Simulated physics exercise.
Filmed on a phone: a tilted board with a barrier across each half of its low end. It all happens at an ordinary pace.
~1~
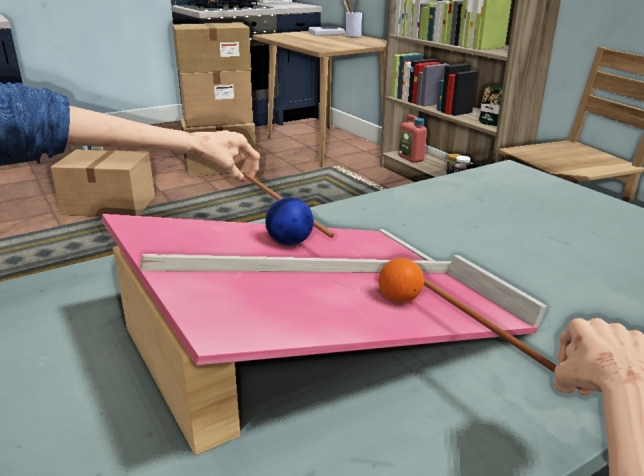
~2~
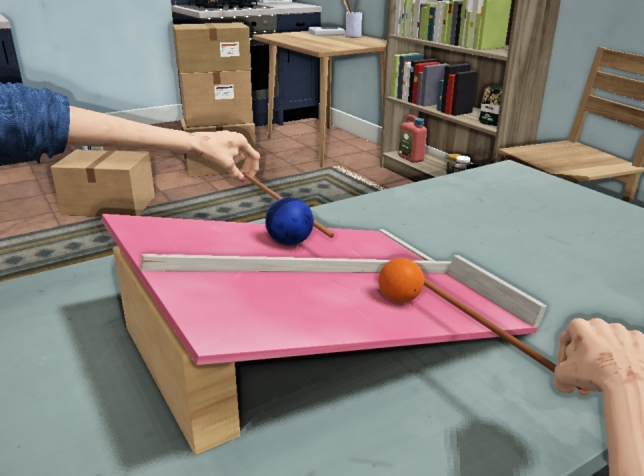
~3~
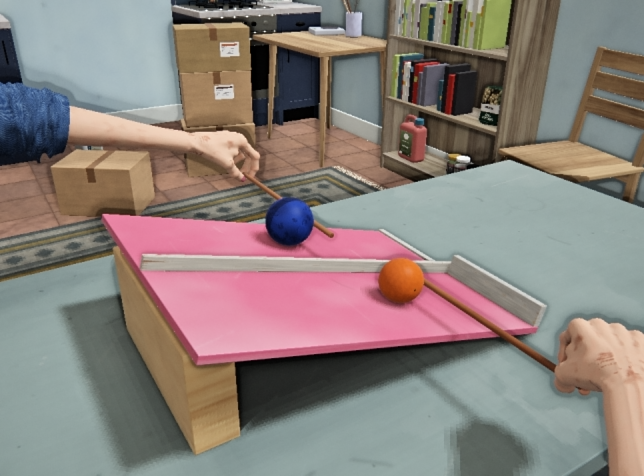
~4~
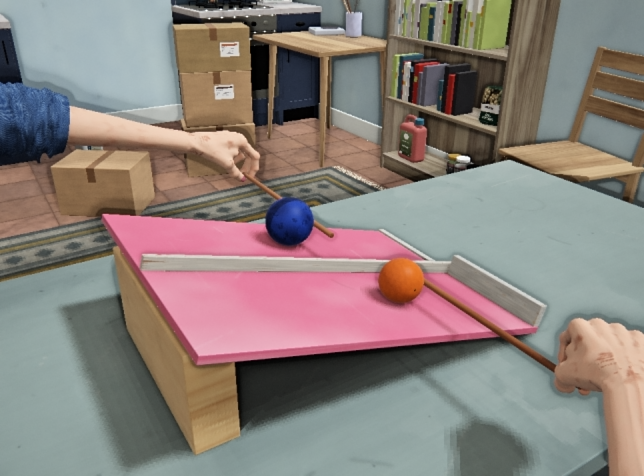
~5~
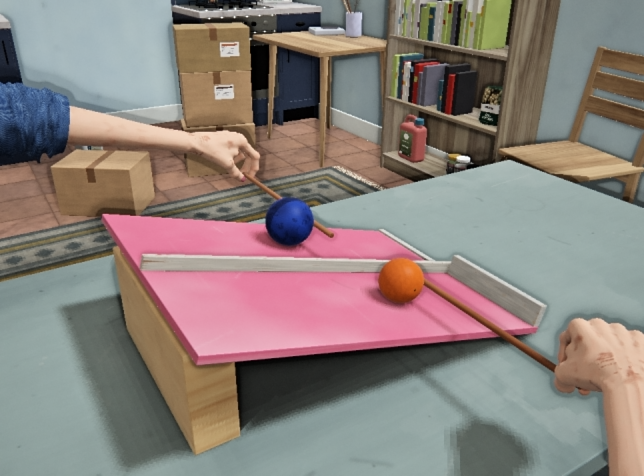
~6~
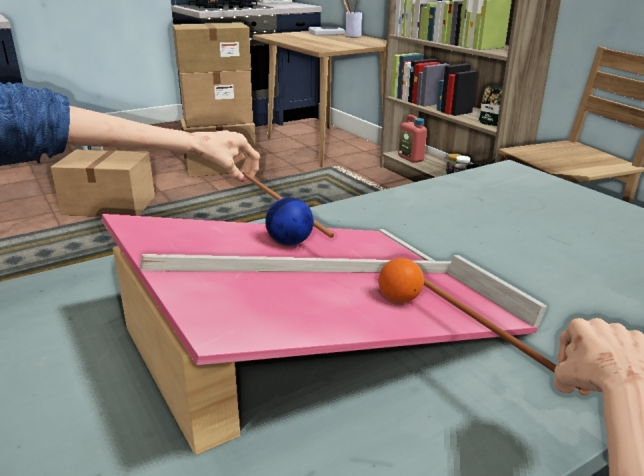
On a table indoors, two hands holding sticks against a blue ball and an orange ball on a tilted pink board, nothing moving.
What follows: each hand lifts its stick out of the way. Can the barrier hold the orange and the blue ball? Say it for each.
The orange stops on the board; the blue ball rolls off the board.
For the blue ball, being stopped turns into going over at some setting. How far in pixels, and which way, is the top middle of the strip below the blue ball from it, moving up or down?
Some 8 pixels, up.
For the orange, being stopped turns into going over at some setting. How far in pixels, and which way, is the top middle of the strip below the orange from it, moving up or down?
A shift of 12 pixels, going down.
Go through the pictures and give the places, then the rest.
The first frame shows held back by the sticks; orange (401, 280); blue ball (289, 222); board (326, 264).
The second frame shows held back by the sticks; blue ball (289, 222); board (326, 264).
The third frame shows held back by the sticks; orange (401, 280); board (326, 264).
The fourth frame shows held back by the sticks; blue ball (289, 222); board (326, 264).
The fifth frame shows held back by the sticks; orange (401, 280); board (326, 264).
The sixth frame shows held back by the sticks; orange (401, 280); blue ball (289, 222); board (326, 264).
Then, 0.70 s on from there, orange rolling on the board near (480, 281); blue ball off the board near (461, 223).
In the end, the orange gets caught, near (481, 281); the blue ball runs past the strip.
